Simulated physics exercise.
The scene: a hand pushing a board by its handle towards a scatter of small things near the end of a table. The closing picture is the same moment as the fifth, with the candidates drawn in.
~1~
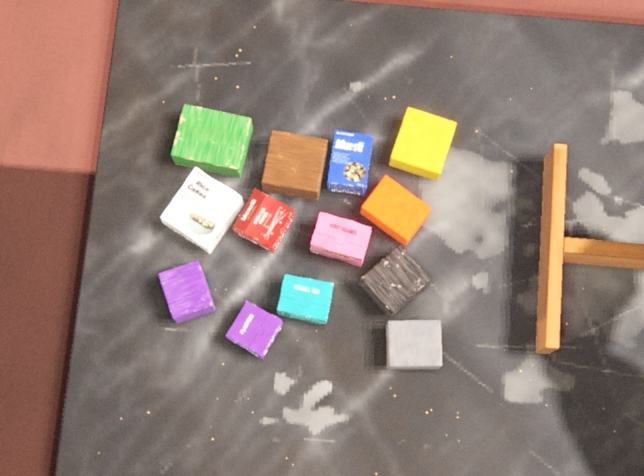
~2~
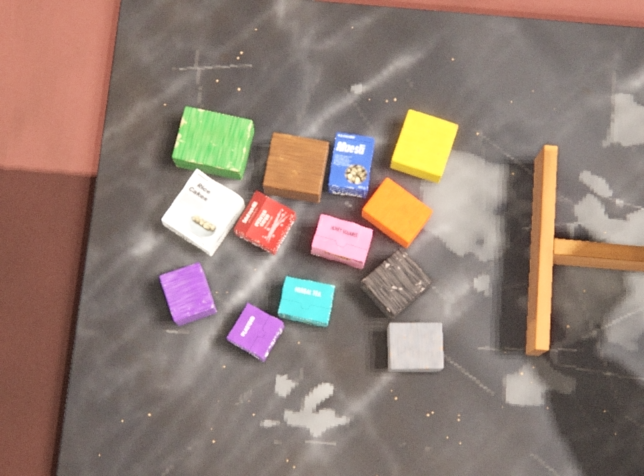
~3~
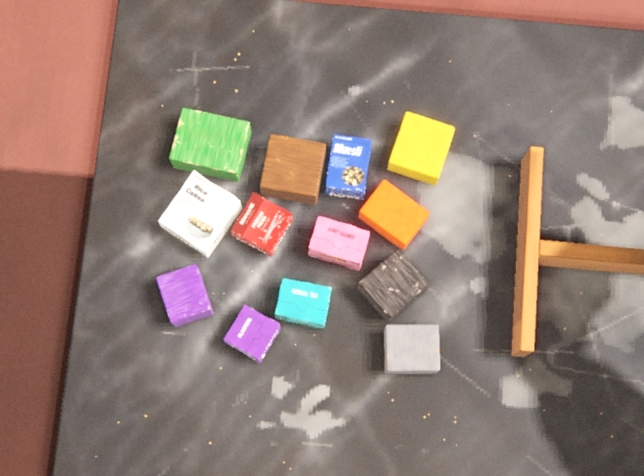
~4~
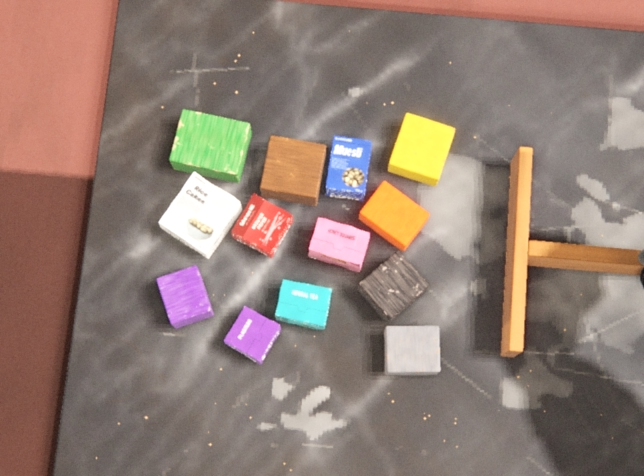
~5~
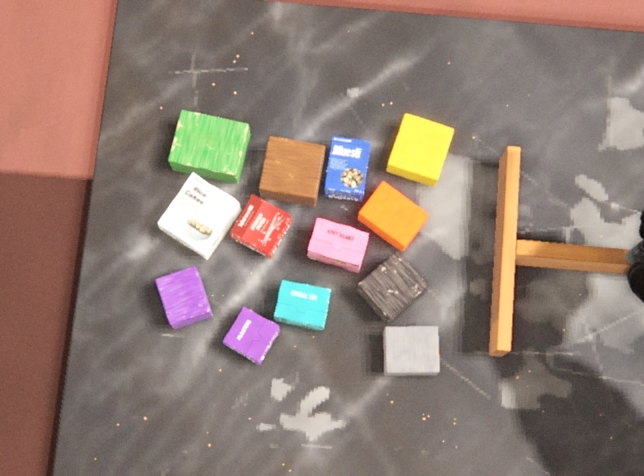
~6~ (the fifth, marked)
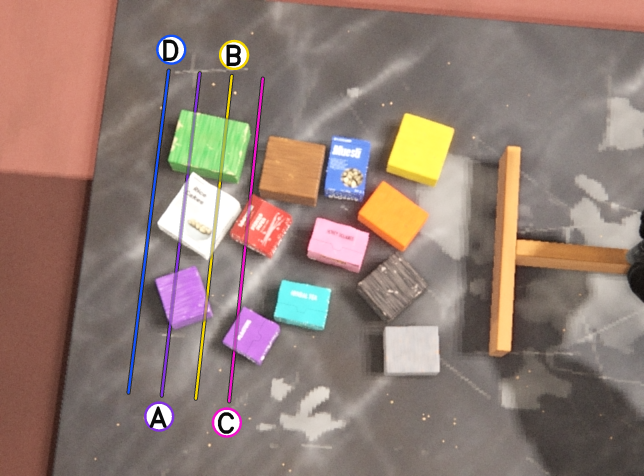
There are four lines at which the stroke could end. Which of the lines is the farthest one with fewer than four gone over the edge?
B is the last line within the limit.
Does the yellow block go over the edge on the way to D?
No.
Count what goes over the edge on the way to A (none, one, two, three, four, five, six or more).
By then, four.
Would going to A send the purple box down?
No.
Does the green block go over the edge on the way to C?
By then, yes.
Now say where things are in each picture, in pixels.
In the first picture, blue packet (350, 163); green block (212, 141); pink packet (341, 239).
In the second picture, board (547, 245); yellow block (424, 147).
In the third picture, board (532, 247); purple box (253, 334).
In the fourth picture, board (521, 247); purple block (185, 298).
In the fifth picture, board (509, 246); orange block (392, 216); black block (392, 288); grey block (411, 351).
On the marked copy, A at (181, 229); B at (214, 232); C at (247, 235); D at (149, 226).
With B. Early on, board (404, 237); grey block (362, 354); yellow block (375, 148).
Further on, board (298, 228); green block (115, 139); white packet (121, 207).
At the end, board (217, 221); green block over the edge; white packet over the edge; two fallen.
As for the rest, A drops four; C is within the limit but short; D drops six.
